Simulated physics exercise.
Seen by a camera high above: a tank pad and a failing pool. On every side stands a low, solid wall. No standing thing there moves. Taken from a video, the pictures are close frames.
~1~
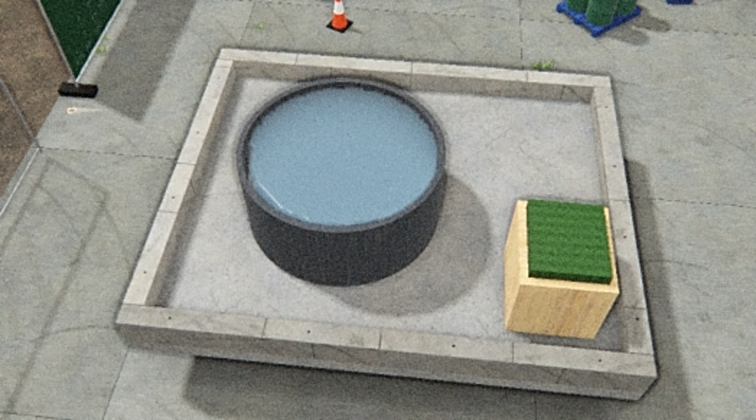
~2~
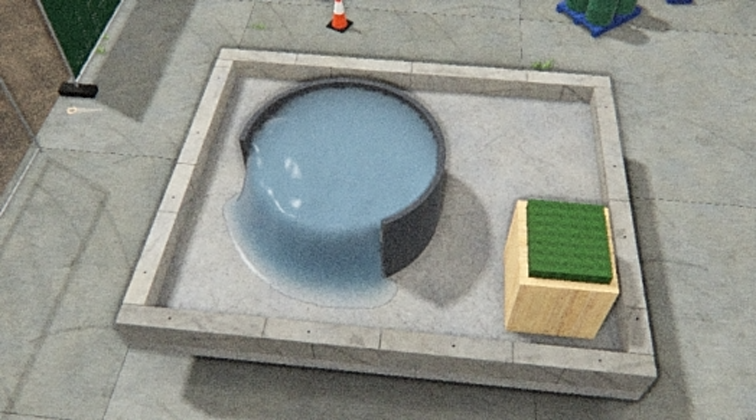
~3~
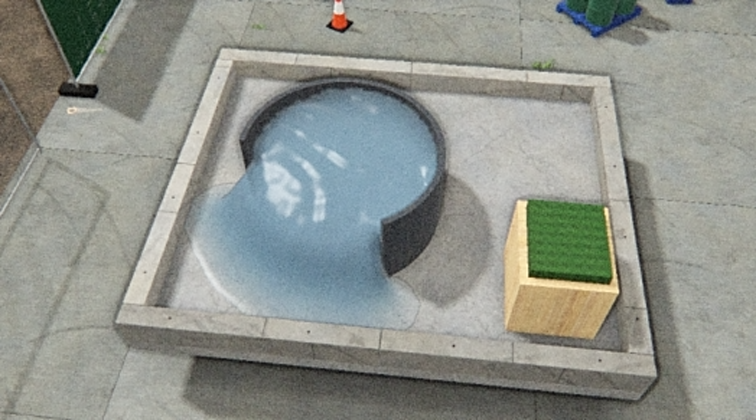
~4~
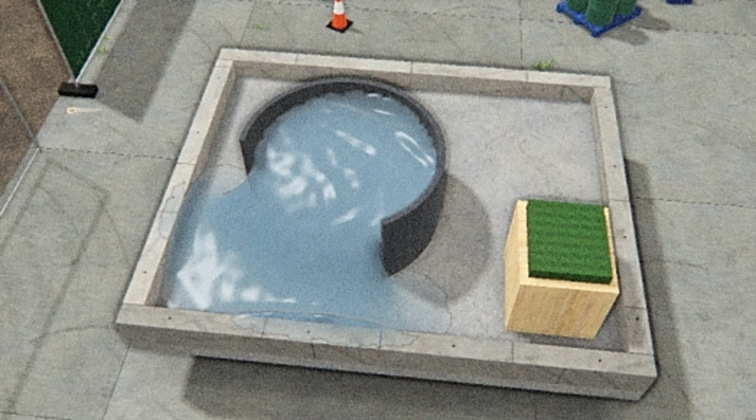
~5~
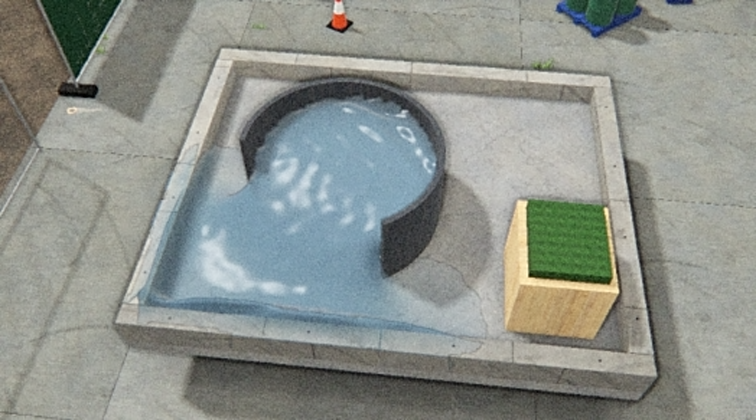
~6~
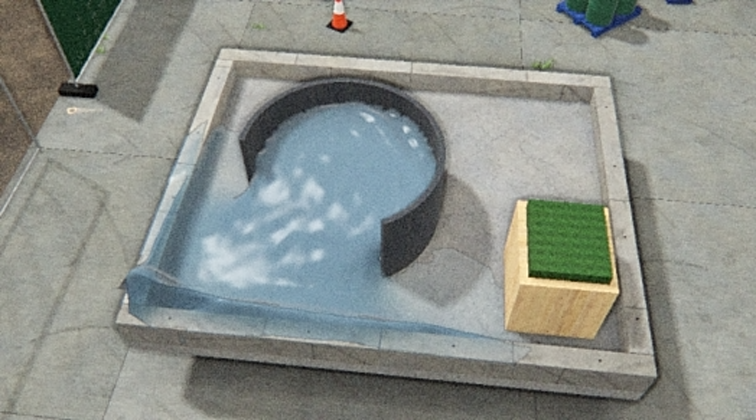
On a walled concrete pad, a round dark pool's front wall opens, blue water pouring out and spreading to the low wall.
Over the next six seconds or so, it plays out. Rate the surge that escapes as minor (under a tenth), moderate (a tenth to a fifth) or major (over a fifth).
It is a major surge.
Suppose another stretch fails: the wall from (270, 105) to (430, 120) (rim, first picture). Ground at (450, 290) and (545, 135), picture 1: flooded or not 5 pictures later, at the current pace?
In order: Unreached and submerged.
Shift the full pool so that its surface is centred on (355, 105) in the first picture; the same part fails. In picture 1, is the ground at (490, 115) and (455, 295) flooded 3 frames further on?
As listed: Dry, awash.
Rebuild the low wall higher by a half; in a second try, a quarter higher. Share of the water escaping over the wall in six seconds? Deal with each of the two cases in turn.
About 16 and 22 per cent.
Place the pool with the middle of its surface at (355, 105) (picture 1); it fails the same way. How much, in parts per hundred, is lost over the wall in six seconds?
Some 26 per cent.
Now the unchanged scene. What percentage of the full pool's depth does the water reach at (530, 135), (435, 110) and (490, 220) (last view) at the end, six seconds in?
Around 16, 12 and 8 percent, in that order.
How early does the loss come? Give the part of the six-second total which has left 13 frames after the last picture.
Roughly 95 per cent.
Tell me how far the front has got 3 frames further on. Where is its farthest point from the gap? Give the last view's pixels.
Close to (618, 363).
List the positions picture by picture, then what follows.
In the first frame, the round pool at (342, 153) is whole and still.
In the second frame, the front is at (385, 297), out from the gap at (283, 249).
In the third frame, water pours out at (284, 251) and has run to (412, 304).
In the fourth frame, water pours out at (284, 255) and has run to a hidden place.
In the fifth frame, the front is at a hidden place, out from the gap at (285, 257).
In the sixth frame, water pours out at (285, 257) and has run to a hidden place.
A moment on, water covers 40 % of the floor; the low wall has let 8 % over.
Next, water covers 45 % of the floor; the low wall has let 16 % over.
Then, water covers 75 % of the floor; the low wall has let 32 % over.
Later, water covers 80 % of the floor; the low wall has let 33 % over.
In the end, water covers 85 % of the floor; the low wall has let 33 % over.
